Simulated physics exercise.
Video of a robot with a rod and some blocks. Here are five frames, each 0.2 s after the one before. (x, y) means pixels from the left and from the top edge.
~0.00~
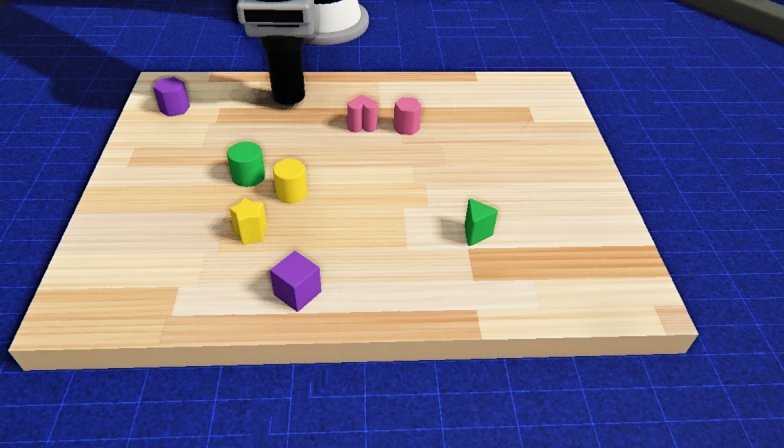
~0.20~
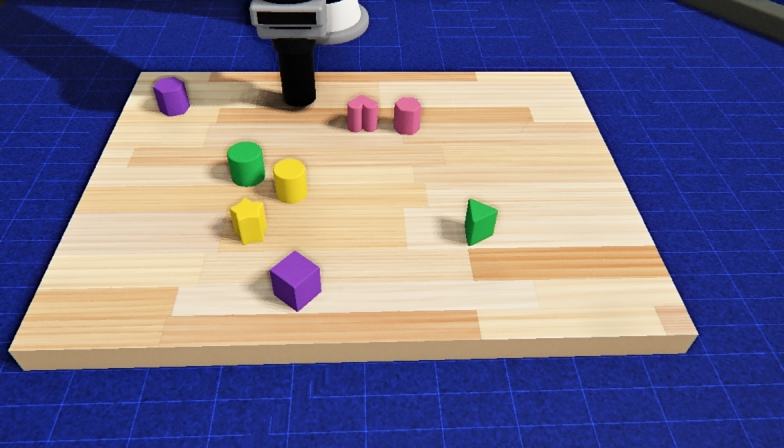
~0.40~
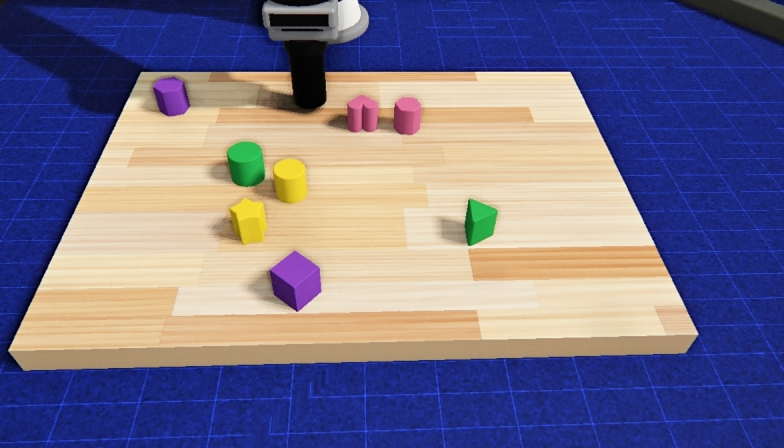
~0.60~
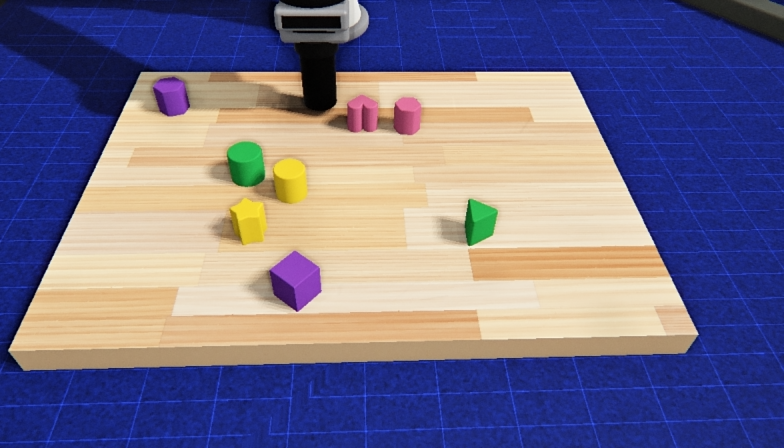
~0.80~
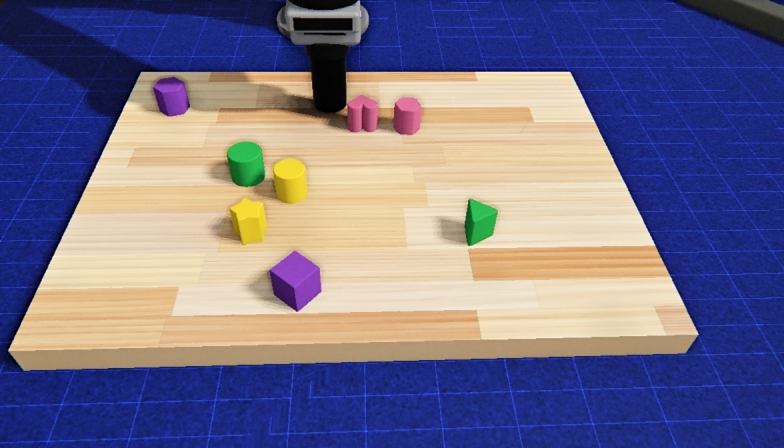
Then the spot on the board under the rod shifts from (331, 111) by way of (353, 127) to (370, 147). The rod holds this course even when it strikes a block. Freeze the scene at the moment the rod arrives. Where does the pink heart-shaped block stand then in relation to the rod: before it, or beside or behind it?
It slips away.
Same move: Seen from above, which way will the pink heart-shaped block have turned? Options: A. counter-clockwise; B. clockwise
Letter A.
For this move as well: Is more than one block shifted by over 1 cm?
I'd say no.
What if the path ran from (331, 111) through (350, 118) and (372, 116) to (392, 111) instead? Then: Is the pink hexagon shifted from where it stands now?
The answer is no.
On the path given first. Halfway along, rod (353, 120); pink heart-shaped block (380, 110), turned 30° anticlockwise.
At the end, rod (370, 140); pink heart-shaped block (399, 119), turned 60° anticlockwise; pink hexagon unmoved.
